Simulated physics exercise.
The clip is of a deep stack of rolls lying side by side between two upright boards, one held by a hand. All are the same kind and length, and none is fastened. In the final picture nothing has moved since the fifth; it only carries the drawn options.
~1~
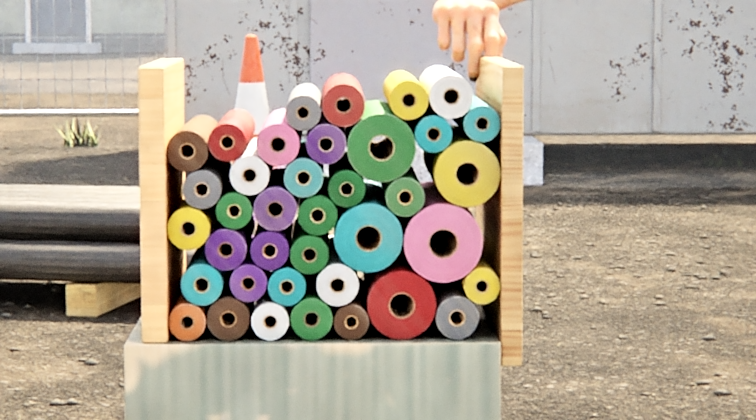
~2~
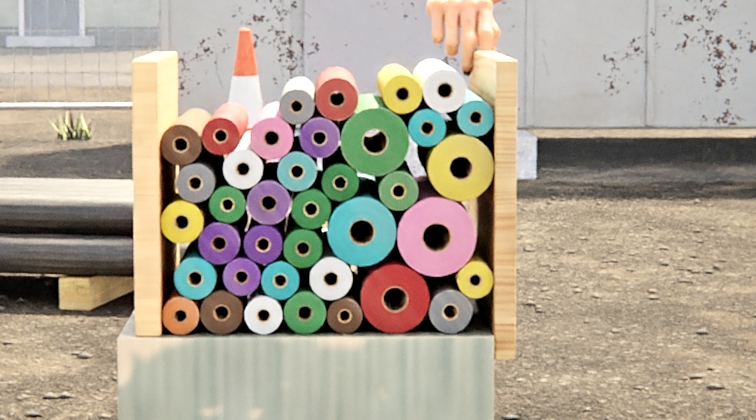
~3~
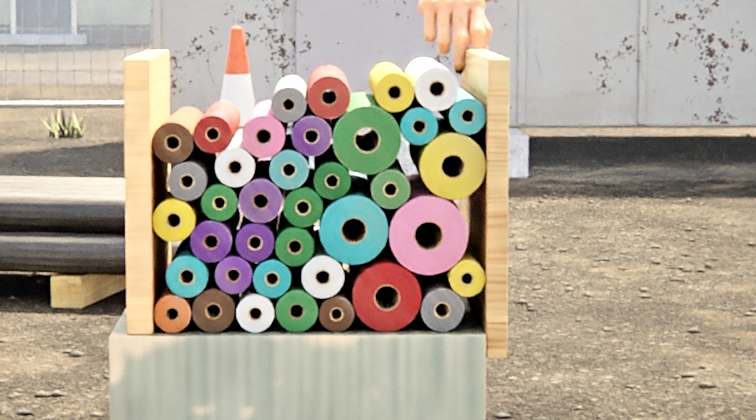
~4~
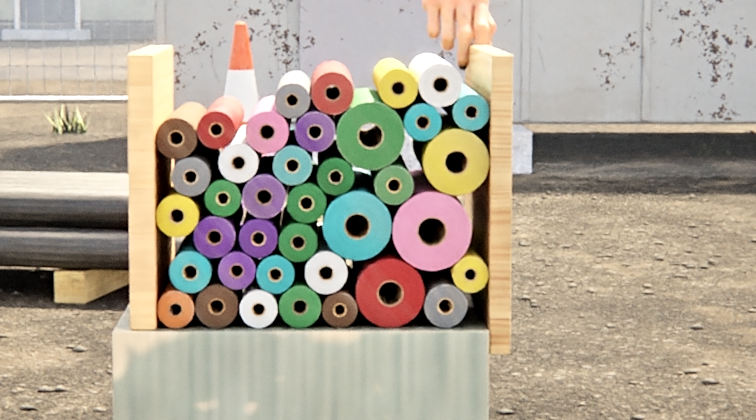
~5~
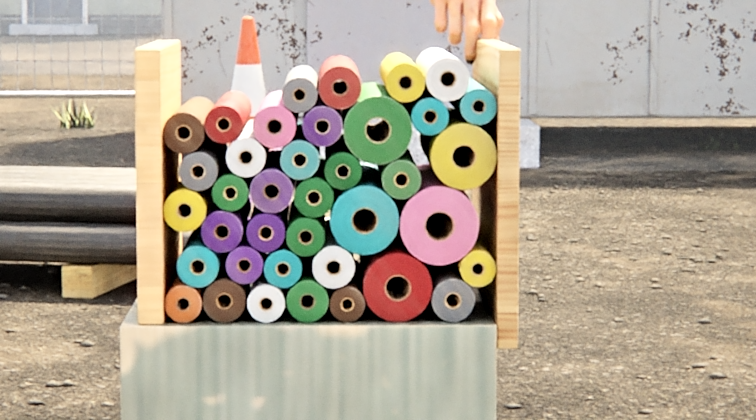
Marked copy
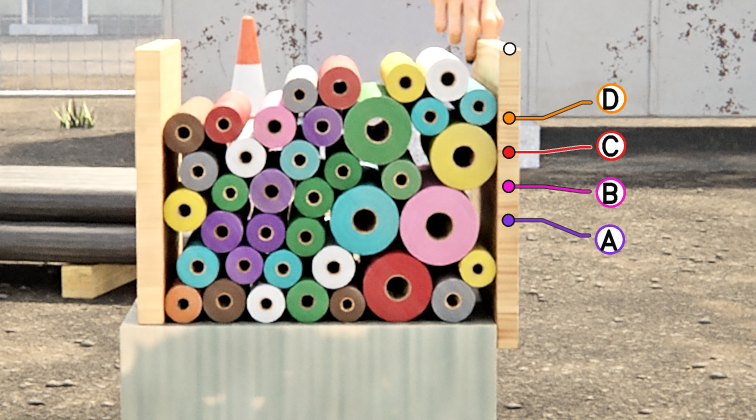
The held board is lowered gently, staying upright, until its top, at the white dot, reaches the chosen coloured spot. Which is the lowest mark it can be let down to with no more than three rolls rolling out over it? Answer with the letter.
Stop at B.
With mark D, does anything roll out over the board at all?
No, at D.
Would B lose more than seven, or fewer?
Fewer than seven.
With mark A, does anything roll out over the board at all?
At A: Yes.
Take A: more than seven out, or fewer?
Fewer than seven.
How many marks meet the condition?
Three of them.
On the marked copy, A at (508, 220); B at (509, 186); C at (509, 152); D at (509, 118); the white dot at (510, 49).
Taking B. A third of the way, top of the board (498, 112).
Two thirds of the way, top of the board (498, 184).
When it is over, top of the board (498, 186), two out over the board.
As for the rest, A four out over the board; C two out over the board; D none out over the board.
